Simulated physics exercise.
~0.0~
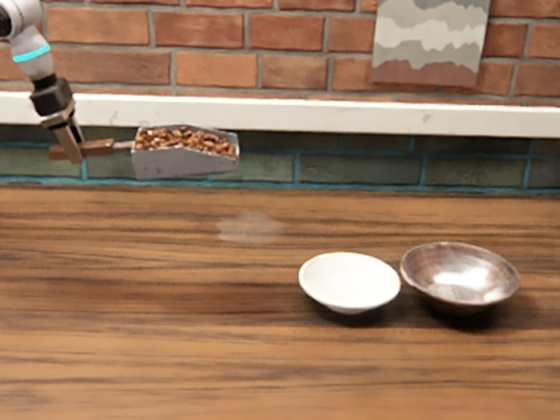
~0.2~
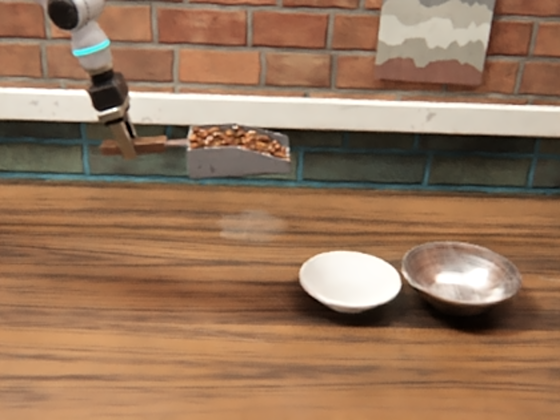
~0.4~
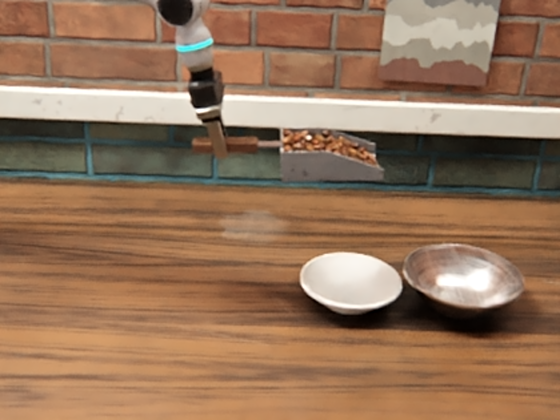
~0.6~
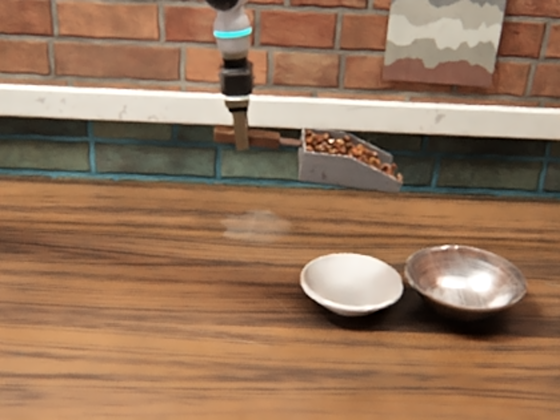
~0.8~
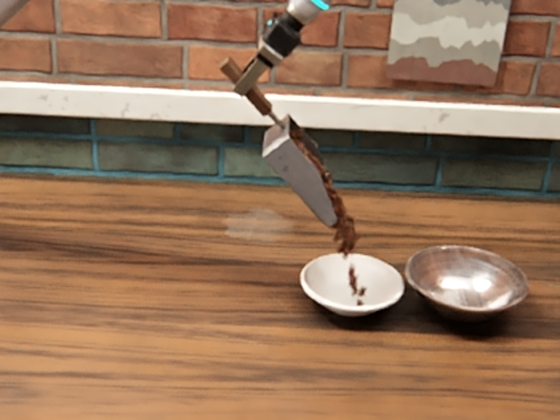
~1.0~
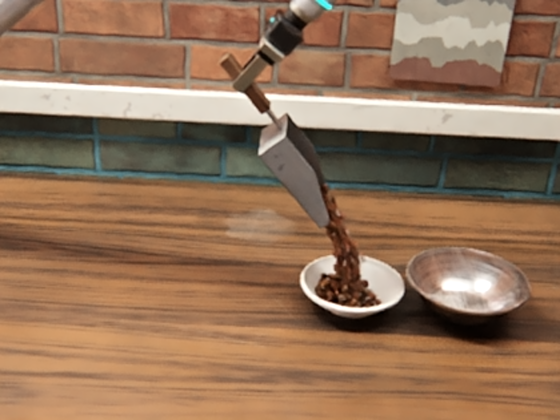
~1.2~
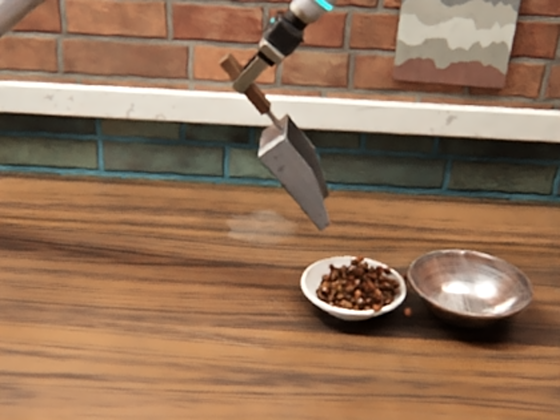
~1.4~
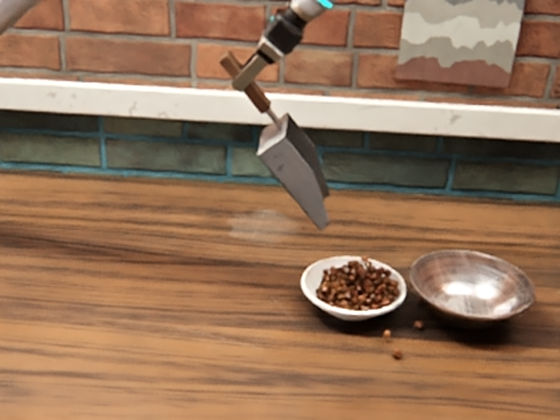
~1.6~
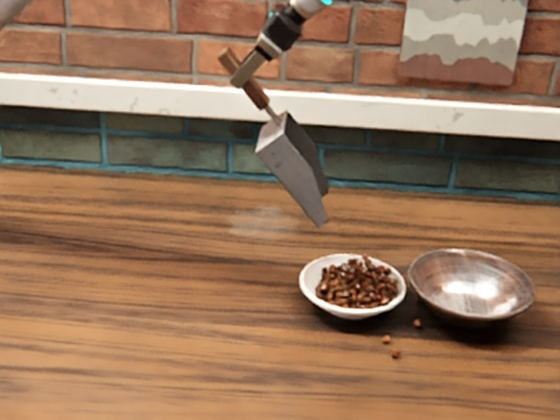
The clip opens with a robot arm holding a grey scoop heaped with small brown pellets above a wooden table, where a white bowl and a shiny metal bowl sit side by side. The arm carries the scoop to the right, keeping it nearly level, until it nears the bowls. It then tips the scoop steeply forward, and the pellets begin sliding off its front edge into the white bowl. The stream thickens and the bowl fills quickly. At the end the scoop hangs tilted and still, nearly all the pellets lie heaped in the white bowl, a few rest on the table, and the metal bowl remains empty.
